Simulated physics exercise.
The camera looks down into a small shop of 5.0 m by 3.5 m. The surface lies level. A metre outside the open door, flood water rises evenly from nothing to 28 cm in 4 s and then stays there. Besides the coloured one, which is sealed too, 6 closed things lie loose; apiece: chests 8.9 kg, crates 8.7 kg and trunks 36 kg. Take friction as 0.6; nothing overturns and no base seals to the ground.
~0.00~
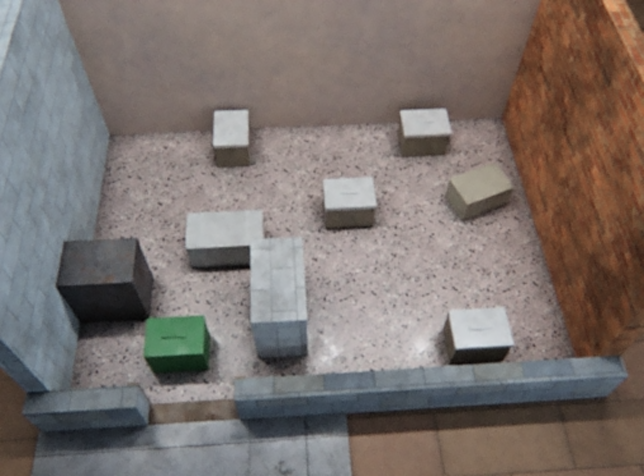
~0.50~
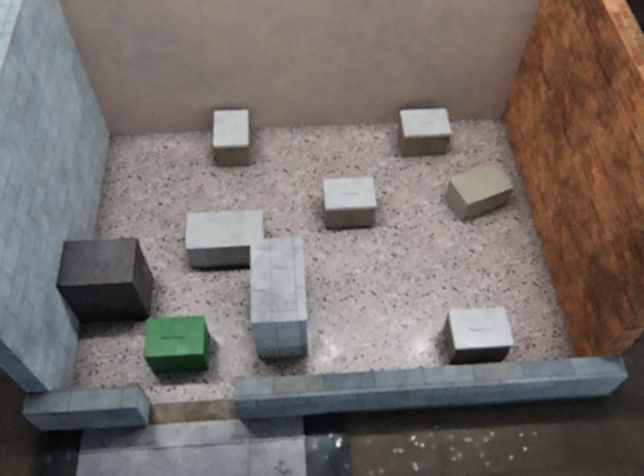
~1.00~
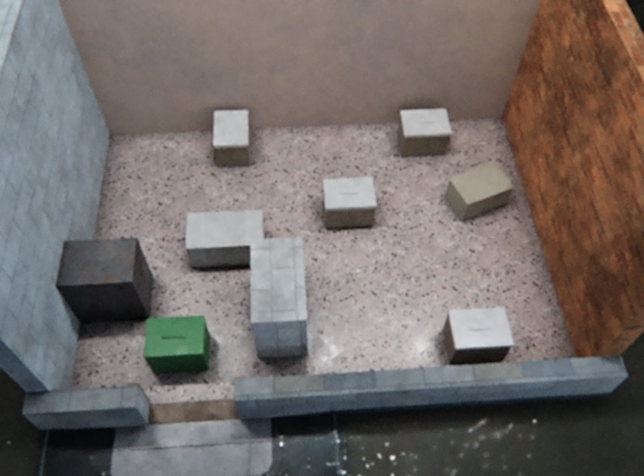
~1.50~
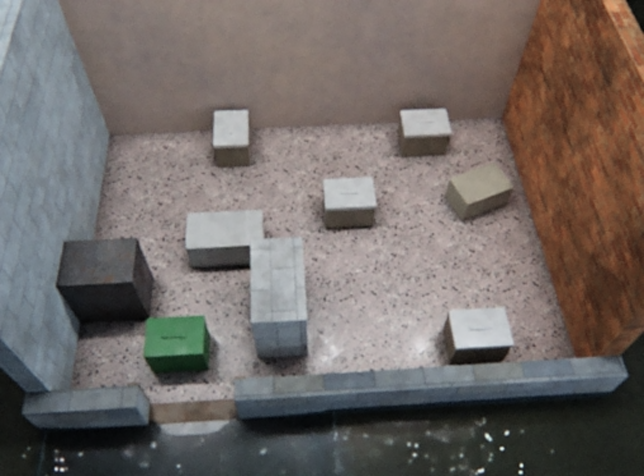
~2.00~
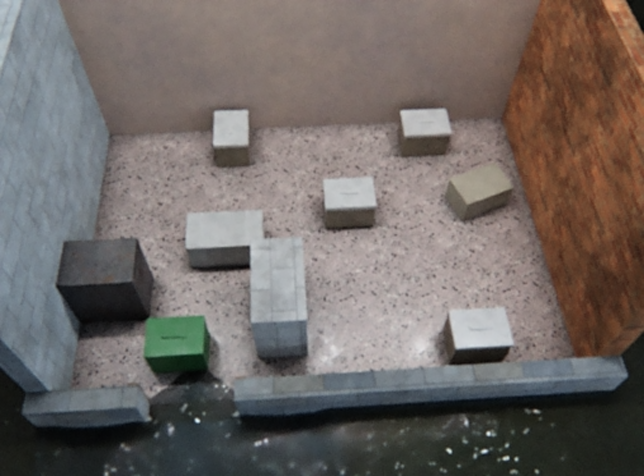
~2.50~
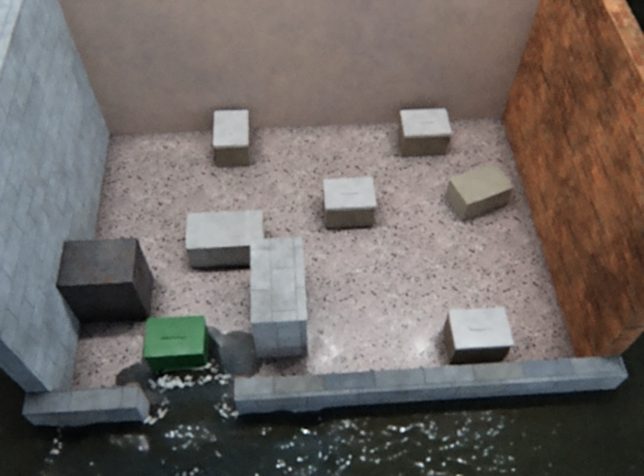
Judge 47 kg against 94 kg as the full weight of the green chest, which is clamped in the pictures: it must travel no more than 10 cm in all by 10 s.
I expect that only the higher weight holds it.
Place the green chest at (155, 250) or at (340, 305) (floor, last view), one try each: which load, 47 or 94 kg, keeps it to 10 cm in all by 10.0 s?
In turn: Either load holds; the smaller is enough.
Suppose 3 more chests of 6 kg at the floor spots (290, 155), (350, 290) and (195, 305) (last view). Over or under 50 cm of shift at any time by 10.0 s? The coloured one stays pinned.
In turn: Short of it, less, over.
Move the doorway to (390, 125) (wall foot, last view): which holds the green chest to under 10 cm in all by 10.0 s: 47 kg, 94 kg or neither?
Then the smaller load will do.
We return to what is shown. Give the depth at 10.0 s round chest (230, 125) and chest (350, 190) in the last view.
About 4 and 6 cm.
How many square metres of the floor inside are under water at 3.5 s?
Roughly 2.0 m2.
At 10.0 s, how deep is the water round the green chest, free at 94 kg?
About 17 cm.
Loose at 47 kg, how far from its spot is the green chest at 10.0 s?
About 140 cm.
After 3.5 s the green chest would be 0 cm from its start with 47 kg and 0 cm from its start with 94 kg; 8 cm of water round it then.
After 4.5 s the green chest would be 1 cm from its start with 47 kg and 0 cm from its start with 94 kg; 12 cm of water round it then.
After 7.0 s the green chest would be 120 cm from its start with 47 kg and 0 cm from its start with 94 kg; 18 cm of water round it then.
After 10.0 s the green chest would be 142 cm from its start with 47 kg and 0 cm from its start with 94 kg; 17 cm of water round it then.
